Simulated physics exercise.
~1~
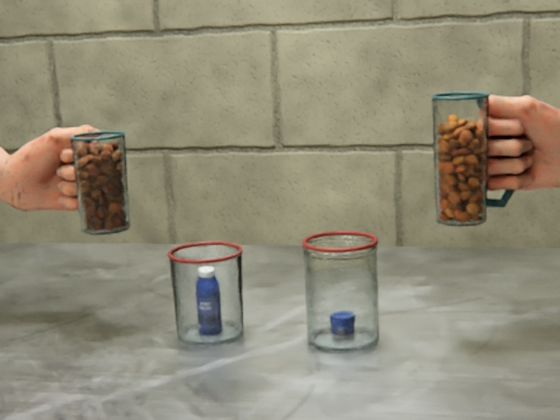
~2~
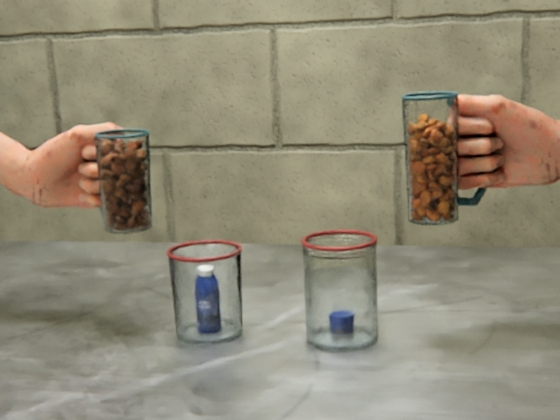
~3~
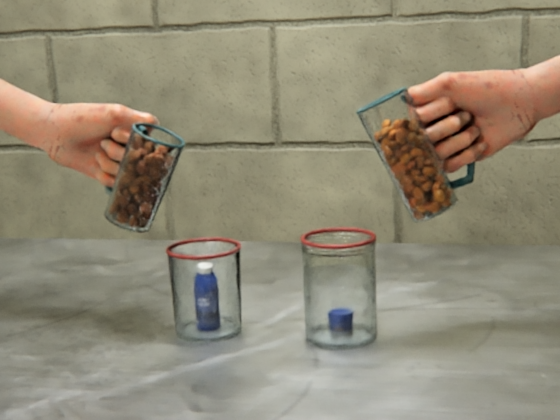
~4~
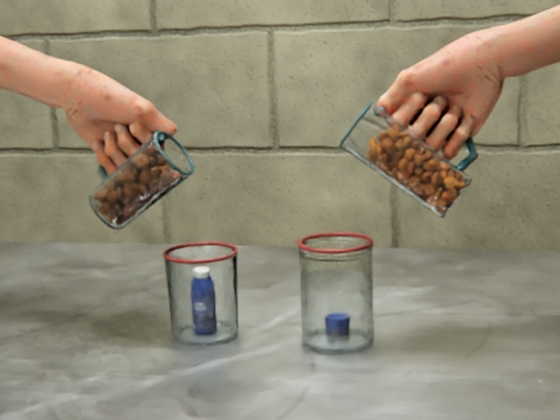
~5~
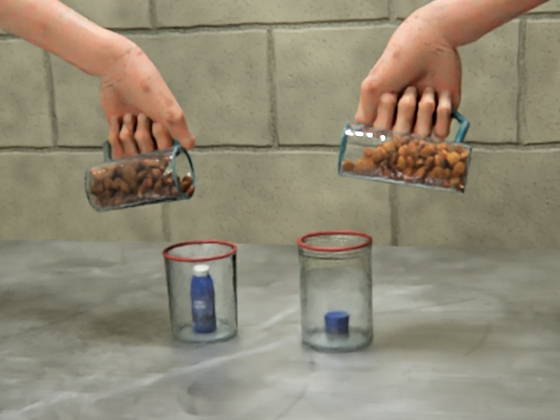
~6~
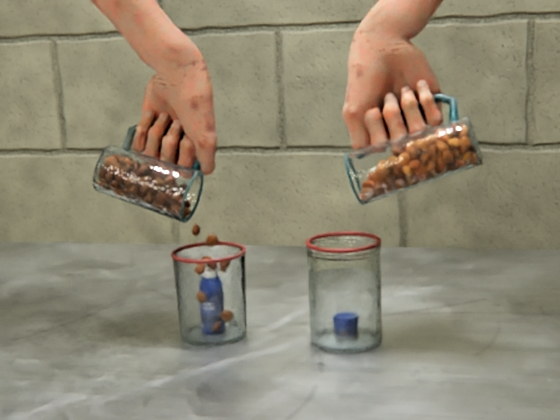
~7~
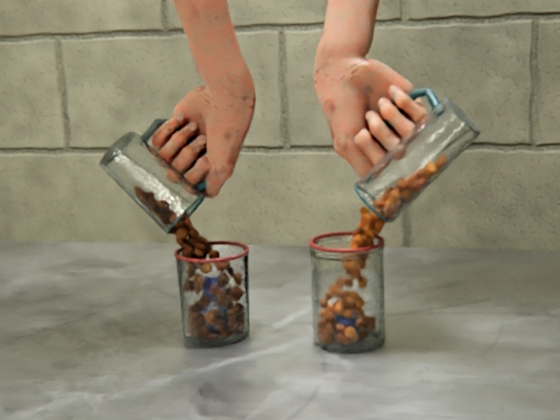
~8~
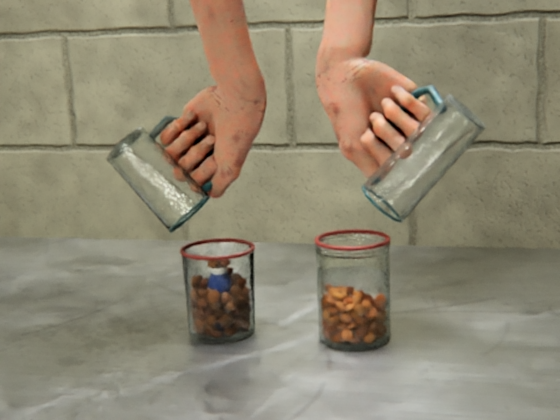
Two hands tipping mugs of brown nuggets into red-rimmed glass containers, left bottle still showing above the fill, right blue object covered.
